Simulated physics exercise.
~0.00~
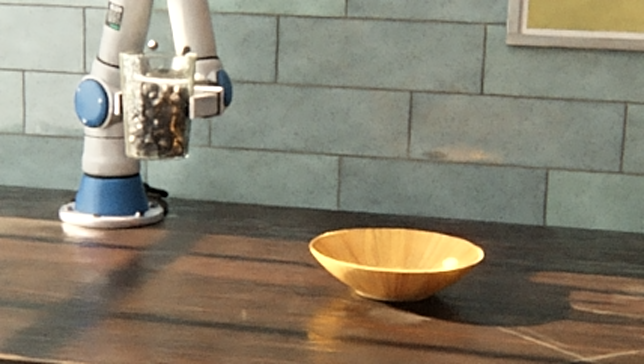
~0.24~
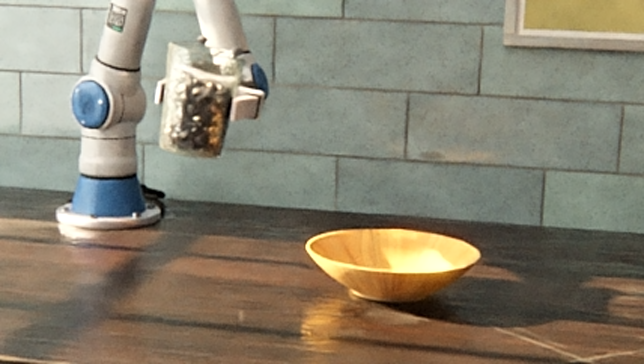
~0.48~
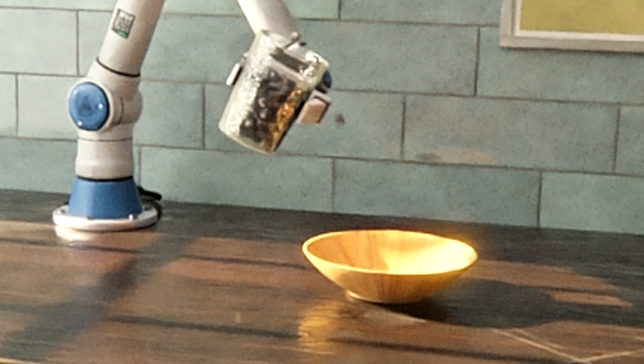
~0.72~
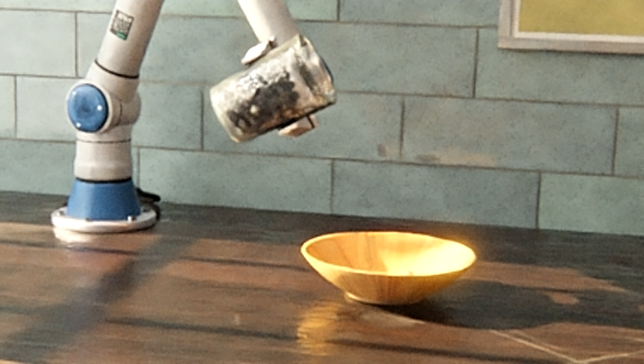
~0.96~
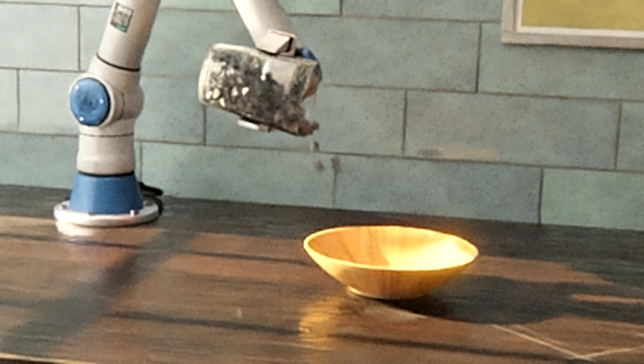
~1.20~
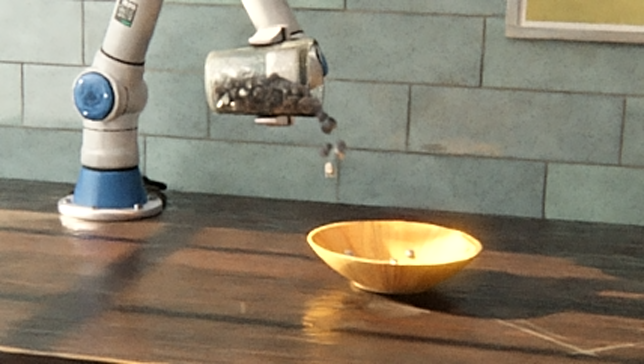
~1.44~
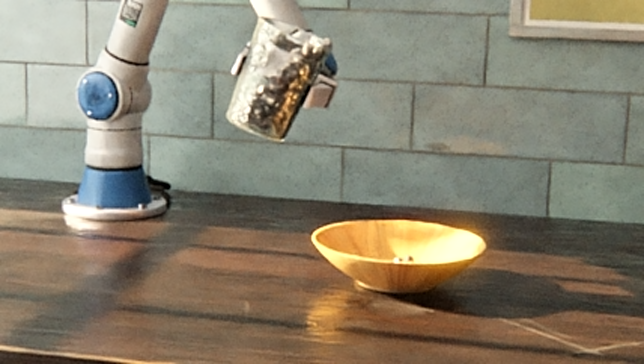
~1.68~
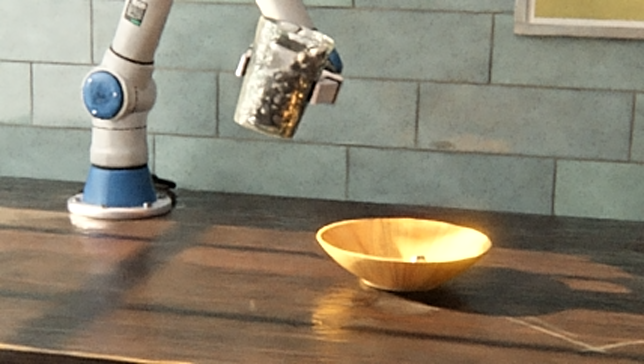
Robot arm tilting a clear cup of small pebbles, spilling some into a wooden bowl, then tipping back with most still inside.
